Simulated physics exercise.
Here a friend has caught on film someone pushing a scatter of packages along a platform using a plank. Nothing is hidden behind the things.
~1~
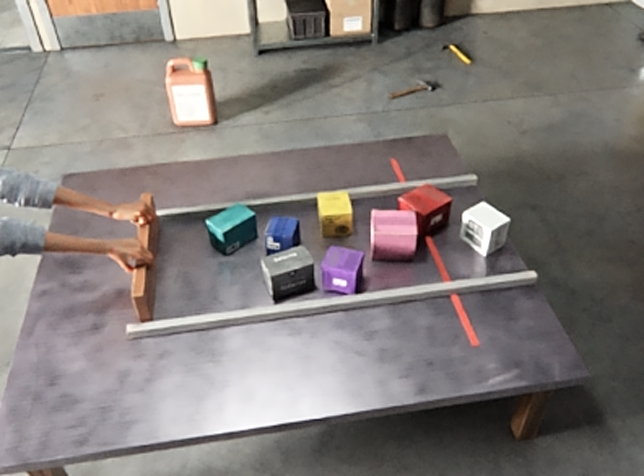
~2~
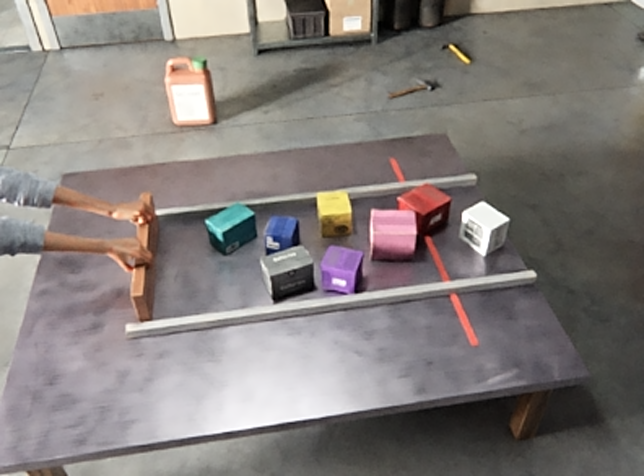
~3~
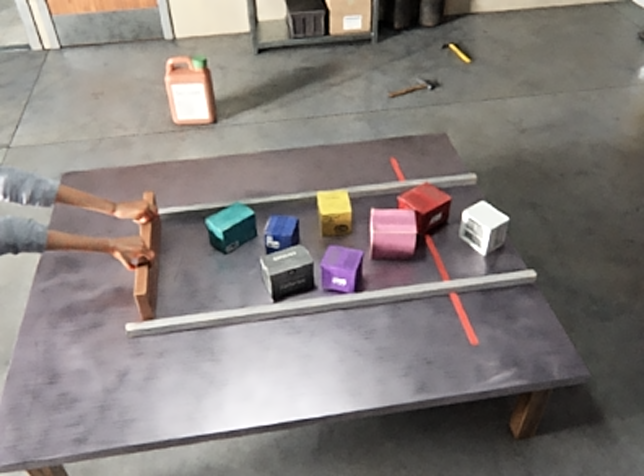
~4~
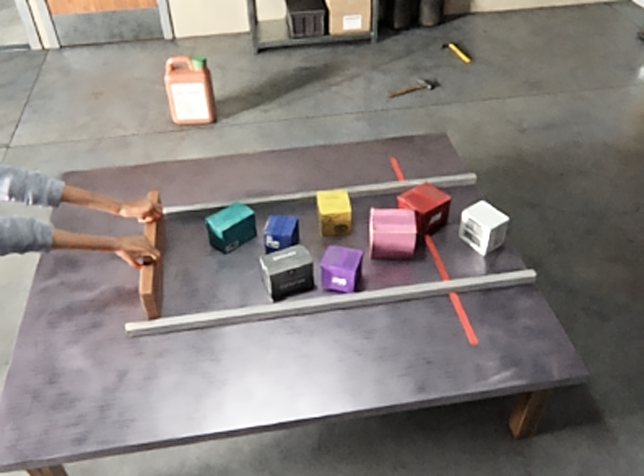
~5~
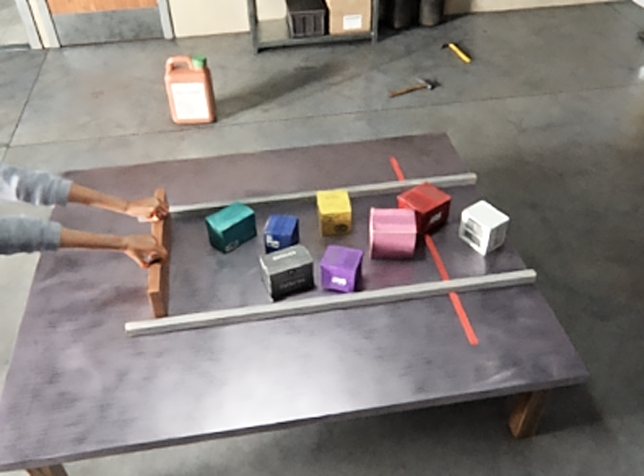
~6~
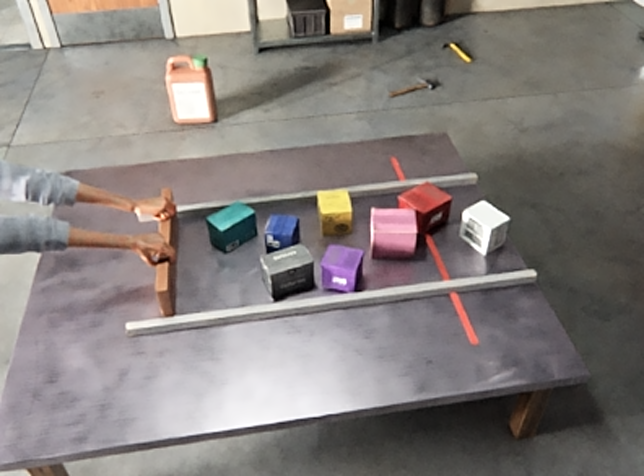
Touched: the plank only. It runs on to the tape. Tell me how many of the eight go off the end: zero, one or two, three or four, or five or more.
The answer is one or two.
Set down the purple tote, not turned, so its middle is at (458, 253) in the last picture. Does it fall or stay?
In that case it never drops.
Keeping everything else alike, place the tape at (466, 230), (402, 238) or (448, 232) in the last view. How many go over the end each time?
Per try: 5; 0; 3.
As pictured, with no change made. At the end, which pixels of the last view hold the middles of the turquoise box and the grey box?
In the last picture the turquoise box sits at (427, 192) while the grey box sits at (464, 252).
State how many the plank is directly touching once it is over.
The number is 3.
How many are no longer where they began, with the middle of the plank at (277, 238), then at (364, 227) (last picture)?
By then 4, and 7.
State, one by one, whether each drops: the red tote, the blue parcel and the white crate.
Result - red tote dropped, blue parcel retained, white crate dropped.
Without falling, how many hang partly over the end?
The overhang total is 0.
Early on, none off yet; white crate at rest near (484, 228); red tote at rest near (424, 208); pink parcel at rest near (393, 234).
A while later, none off yet; white crate at rest near (484, 228); red tote travelled about its own width near (456, 206); pink parcel travelled about its own width near (436, 231).
Finally, the number that fall off is one or two; lost, red tote and white crate.
